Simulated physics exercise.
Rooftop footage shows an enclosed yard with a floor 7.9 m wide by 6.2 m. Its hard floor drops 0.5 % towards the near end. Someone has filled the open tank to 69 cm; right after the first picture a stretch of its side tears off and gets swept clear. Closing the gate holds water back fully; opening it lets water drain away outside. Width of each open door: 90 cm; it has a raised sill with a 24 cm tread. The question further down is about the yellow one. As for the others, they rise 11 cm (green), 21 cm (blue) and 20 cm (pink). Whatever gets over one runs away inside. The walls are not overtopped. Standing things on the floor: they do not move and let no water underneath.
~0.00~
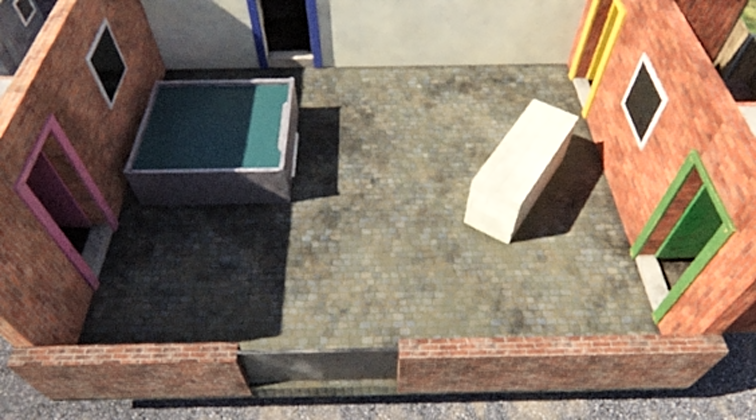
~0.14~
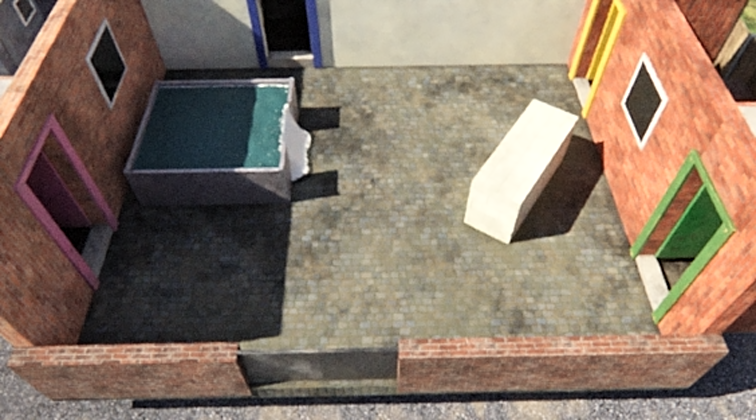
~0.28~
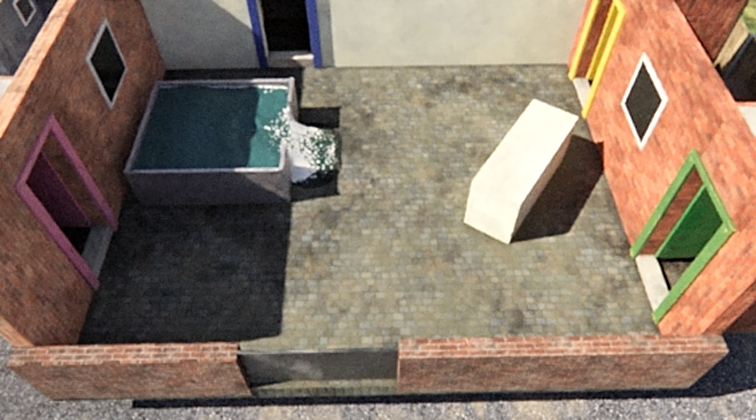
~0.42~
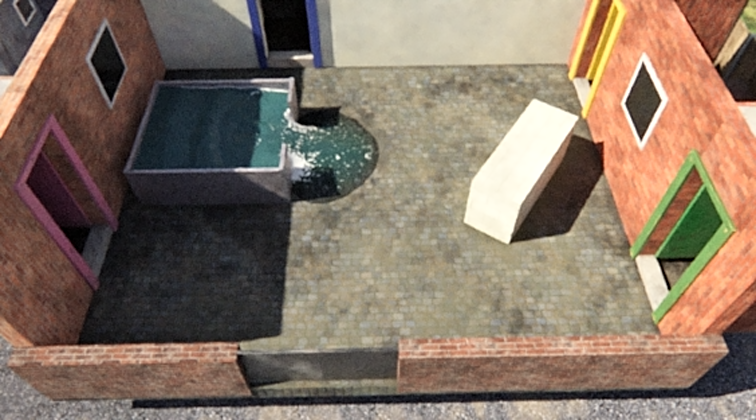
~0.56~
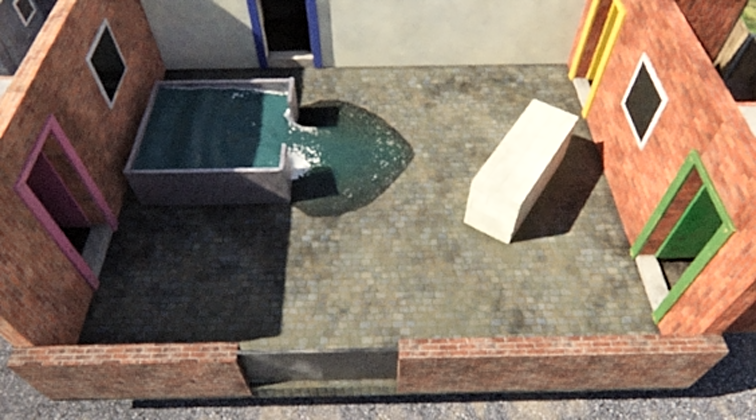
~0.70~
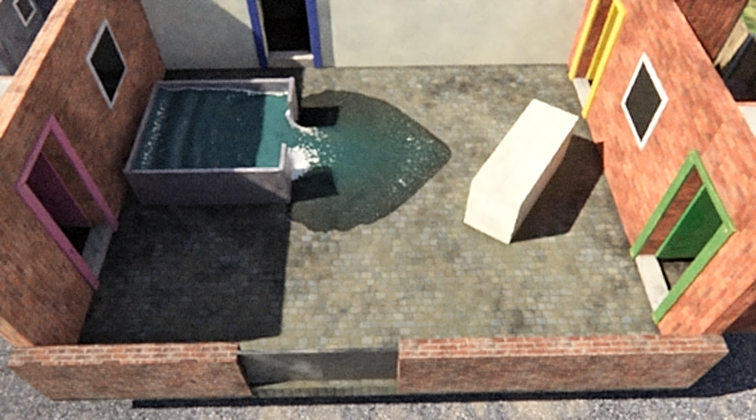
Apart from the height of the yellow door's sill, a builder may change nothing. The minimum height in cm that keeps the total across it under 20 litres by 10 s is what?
It is close to 23 cm.
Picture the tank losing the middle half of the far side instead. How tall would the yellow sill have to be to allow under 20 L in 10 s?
Roughly 12.0 cm.
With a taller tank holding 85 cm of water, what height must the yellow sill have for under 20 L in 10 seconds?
Then around 30 centimetres.
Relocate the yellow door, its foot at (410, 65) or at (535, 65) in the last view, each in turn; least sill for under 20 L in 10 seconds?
About 8.5 and 23 cm.
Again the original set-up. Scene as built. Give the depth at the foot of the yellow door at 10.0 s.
Some 8.5 centimetres.
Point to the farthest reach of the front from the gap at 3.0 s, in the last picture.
At about (661, 362).
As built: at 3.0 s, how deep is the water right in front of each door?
Yellow door 22 cm, green door 0 cm, blue door 0 cm, pink door 0 cm.
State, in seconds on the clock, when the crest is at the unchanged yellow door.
At roughly 3.2 s.
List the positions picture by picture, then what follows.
The open tank at (216, 126) is whole and still, 69 cm deep; the yellow door at (594, 51) is dry, in the first picture.
Water pours out at (289, 143) and has run 0.3 m, to (311, 139); about 10 cm deep outside, 69 cm at the back, in the second picture.
The gap is at (289, 146), the front 0.8 m out at (338, 161); the back of the open tank holds 69 cm, in the third picture.
The front is at (373, 161), 1.4 m from the gap at (289, 146); 2.2 m2 of floor is wet, 69 cm left at the back, in the fourth picture.
The front is at (408, 158), 2.0 m from the gap at (289, 146); 3.6 m2 of floor is wet, 69 cm left at the back, in the fifth picture.
The front is at (444, 157), 2.6 m from the gap at (289, 146); 5.4 m2 of floor is wet, 64 cm left at the back; 2.9 m in a straight line remain to the yellow door at (594, 51), in the sixth picture.
After 1.4 s water covers 30 % of the floor, deepest (42 cm) near (296, 157); it has not reached the yellow door.
After 3.0 s water covers 50 % of the floor, deepest (36 cm) near (561, 65); 22 cm at the yellow door, 72 litres in over its 6 cm sill.
After 10.0 s water covers 85 % of the floor, deepest (12 cm) near (633, 363); 8 cm at the yellow door, 383 litres in over its 6 cm sill.
At the yellow door as built, the water arrived by 2.0 s and peaked near 25 cm at 3.2 s.
With a sill of 18.5 cm, 51 litres would have come in within the 10 s; with 25 cm, 10 litres. So under 20 litres takes about 23 cm.
